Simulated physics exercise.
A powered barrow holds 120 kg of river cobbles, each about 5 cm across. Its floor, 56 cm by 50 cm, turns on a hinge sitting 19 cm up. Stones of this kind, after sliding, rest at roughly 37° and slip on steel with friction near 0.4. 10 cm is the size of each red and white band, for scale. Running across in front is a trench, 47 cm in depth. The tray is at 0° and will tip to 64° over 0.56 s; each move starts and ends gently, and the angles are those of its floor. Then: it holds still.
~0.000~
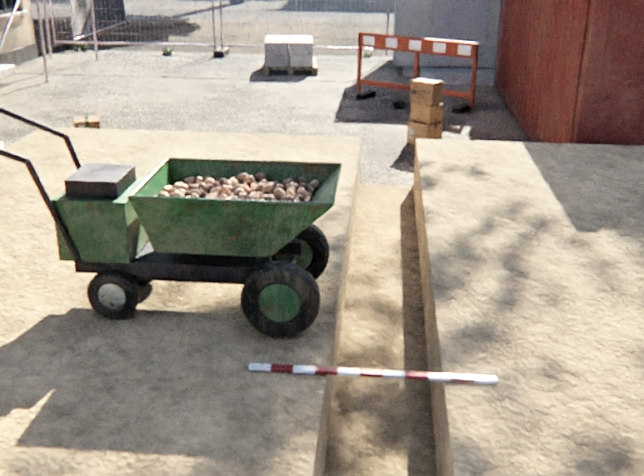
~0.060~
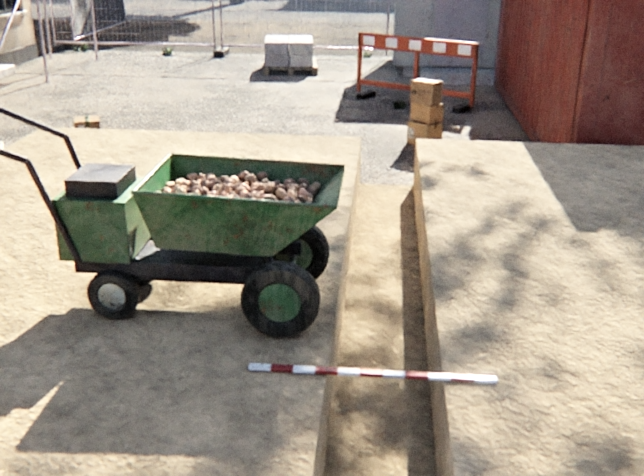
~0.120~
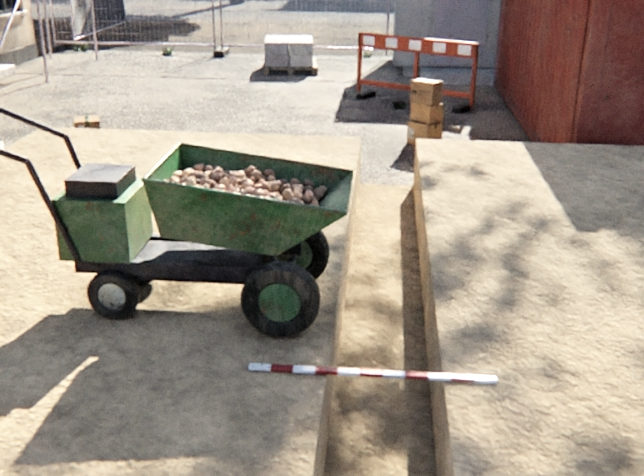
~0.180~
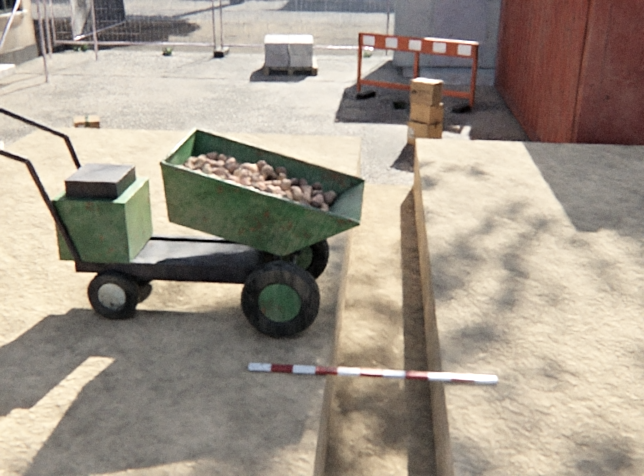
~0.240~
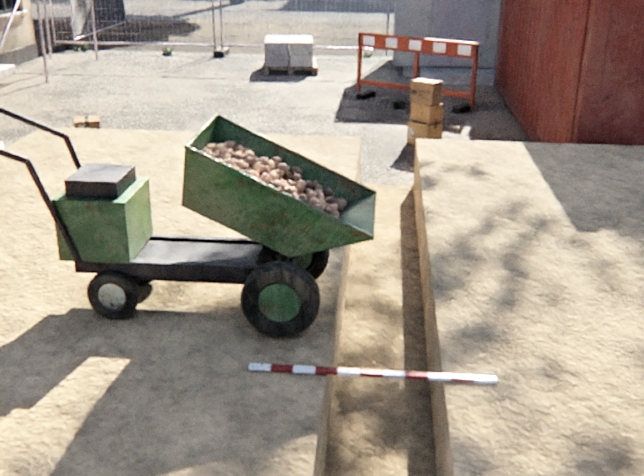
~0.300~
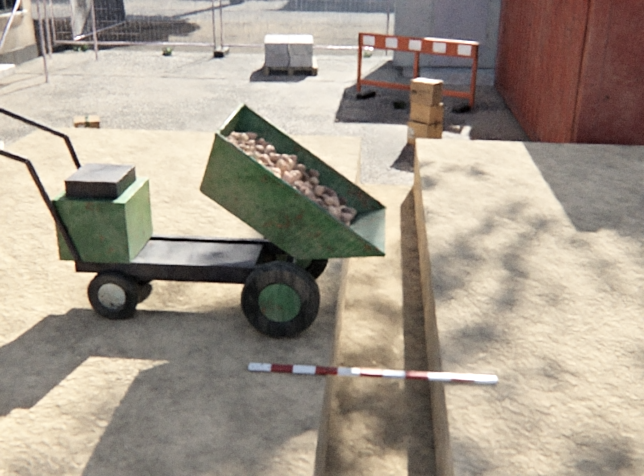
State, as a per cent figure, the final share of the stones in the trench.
The final share is about 43 per cent.
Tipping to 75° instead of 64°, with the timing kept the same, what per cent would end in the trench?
Then about 55 per cent.
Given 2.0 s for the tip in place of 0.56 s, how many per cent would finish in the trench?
Roughly 70 per cent would.
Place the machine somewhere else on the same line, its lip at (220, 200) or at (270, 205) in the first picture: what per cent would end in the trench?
Around 85% for the first place and 100% for the second.
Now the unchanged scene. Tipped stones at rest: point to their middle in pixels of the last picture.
Roughly at pixel (456, 312).
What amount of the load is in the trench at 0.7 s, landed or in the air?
I'd say near 10 per cent at that time.
After 0.4 s the floor is at 54°; 100 % in the tray; the foremost stones are at (371, 248).
After 0.7 s the floor is at 64°; 87 % in the tray, 12 % in the trench, 1 % past the trench; the foremost stones are at (447, 304).
After 1.0 s the floor is at 64°; 20 % in the tray, 26 % in the trench, 54 % past the trench; the foremost stones are at (594, 319).
After 3.0 s the floor is at 64°; 0 % in the tray, 43 % in the trench, 57 % past the trench; the foremost stones are past the picture's edge.
